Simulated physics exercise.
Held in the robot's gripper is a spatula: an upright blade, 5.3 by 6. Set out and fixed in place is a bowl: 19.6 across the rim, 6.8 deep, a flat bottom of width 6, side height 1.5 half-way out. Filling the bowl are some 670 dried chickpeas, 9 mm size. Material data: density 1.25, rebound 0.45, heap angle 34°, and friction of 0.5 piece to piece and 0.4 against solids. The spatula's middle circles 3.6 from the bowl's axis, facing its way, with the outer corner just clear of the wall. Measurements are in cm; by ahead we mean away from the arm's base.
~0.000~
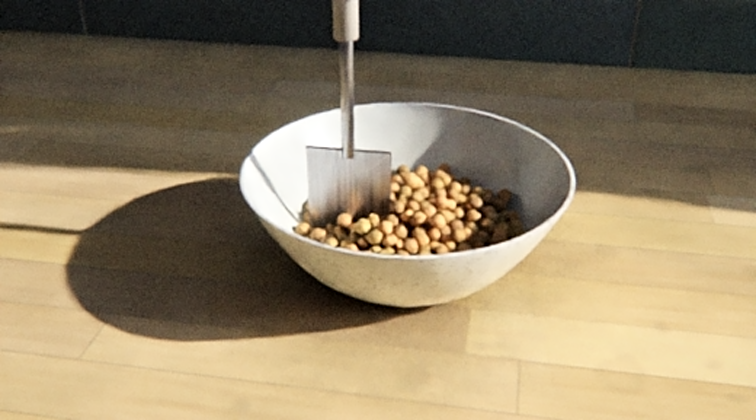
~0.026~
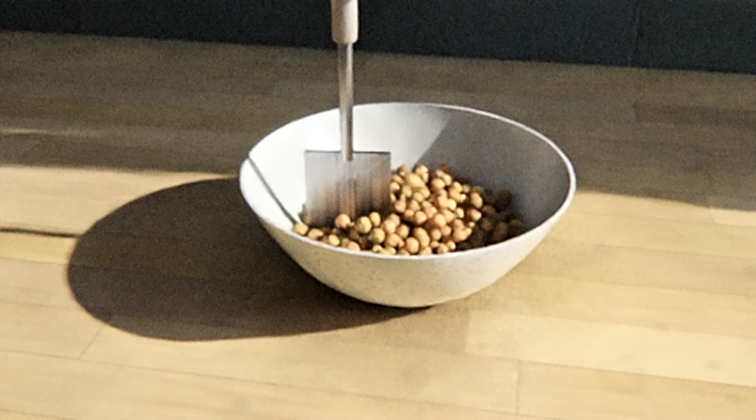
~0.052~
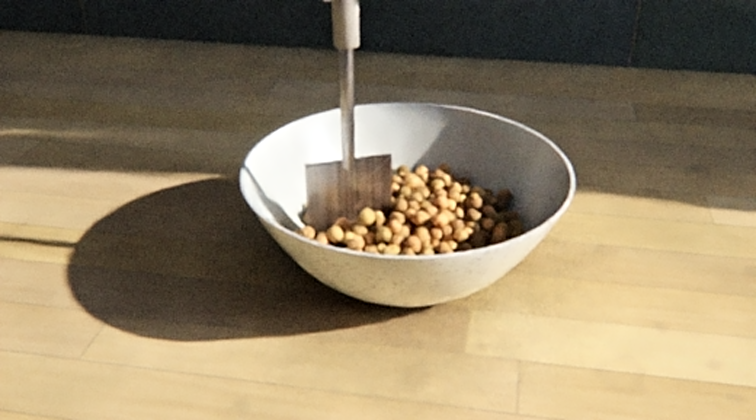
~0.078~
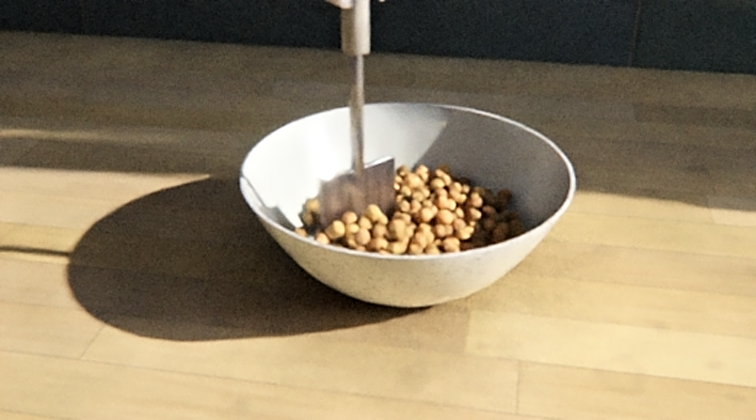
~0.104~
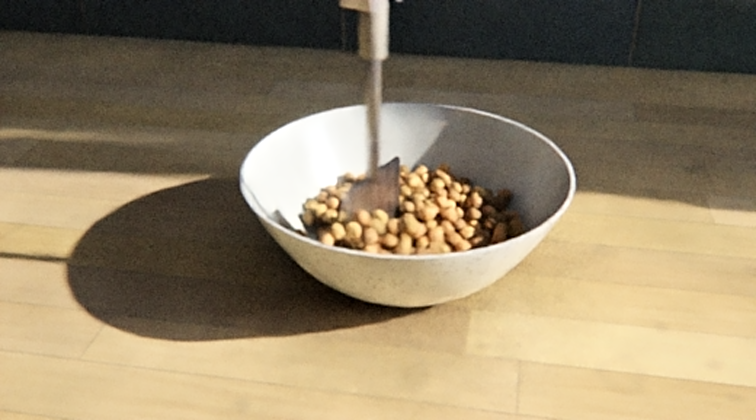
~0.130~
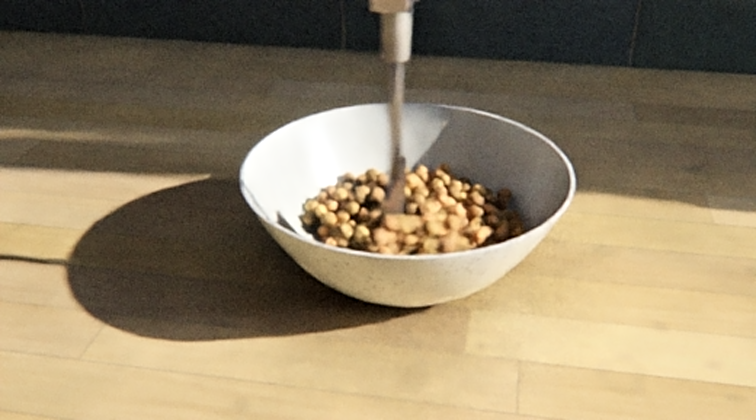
A flat metal spatula held by the gripper dipped into a white bowl of dried chickpeas, then turned edge-on as it swept to the right through the pile, nudging the chickpeas around it.
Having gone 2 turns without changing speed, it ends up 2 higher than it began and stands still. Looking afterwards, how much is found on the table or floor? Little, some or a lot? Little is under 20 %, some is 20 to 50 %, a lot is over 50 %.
Little.
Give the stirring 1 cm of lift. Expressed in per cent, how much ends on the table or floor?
My guess is close to 15 per cent.
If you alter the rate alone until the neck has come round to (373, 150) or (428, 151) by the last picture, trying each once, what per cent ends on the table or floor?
About 5 % for one try and about 25 % for the other, in order.
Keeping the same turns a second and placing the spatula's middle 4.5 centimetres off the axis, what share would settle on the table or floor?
Then some 10 percent.
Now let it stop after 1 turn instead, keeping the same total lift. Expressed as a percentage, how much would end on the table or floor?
I'd reckon near 5 per cent.
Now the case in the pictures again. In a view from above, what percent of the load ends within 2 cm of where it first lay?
25 %.
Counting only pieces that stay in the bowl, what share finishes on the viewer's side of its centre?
About 45 %.
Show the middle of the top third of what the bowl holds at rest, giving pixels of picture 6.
In the final view it lies around (415, 199).
By 0.44 s, 334° round, highest piece 9 above the table; 616 in the bowl, 40 on the table or floor, 18 in flight or on the tool.
By 0.75 s, 221° round, highest piece 8 above the table; 607 in the bowl, 66 on the table or floor, 1 in flight or on the tool.
By 1.11 s, 0° round, highest piece 6 above the table; 607 in the bowl, 67 on the table or floor.
By 1.81 s, 0° round, highest piece 6 above the table; 607 in the bowl, 67 on the table or floor.
Final count, 607 in the bowl, 67 on the table or floor. That is 10 % on the table or floor.
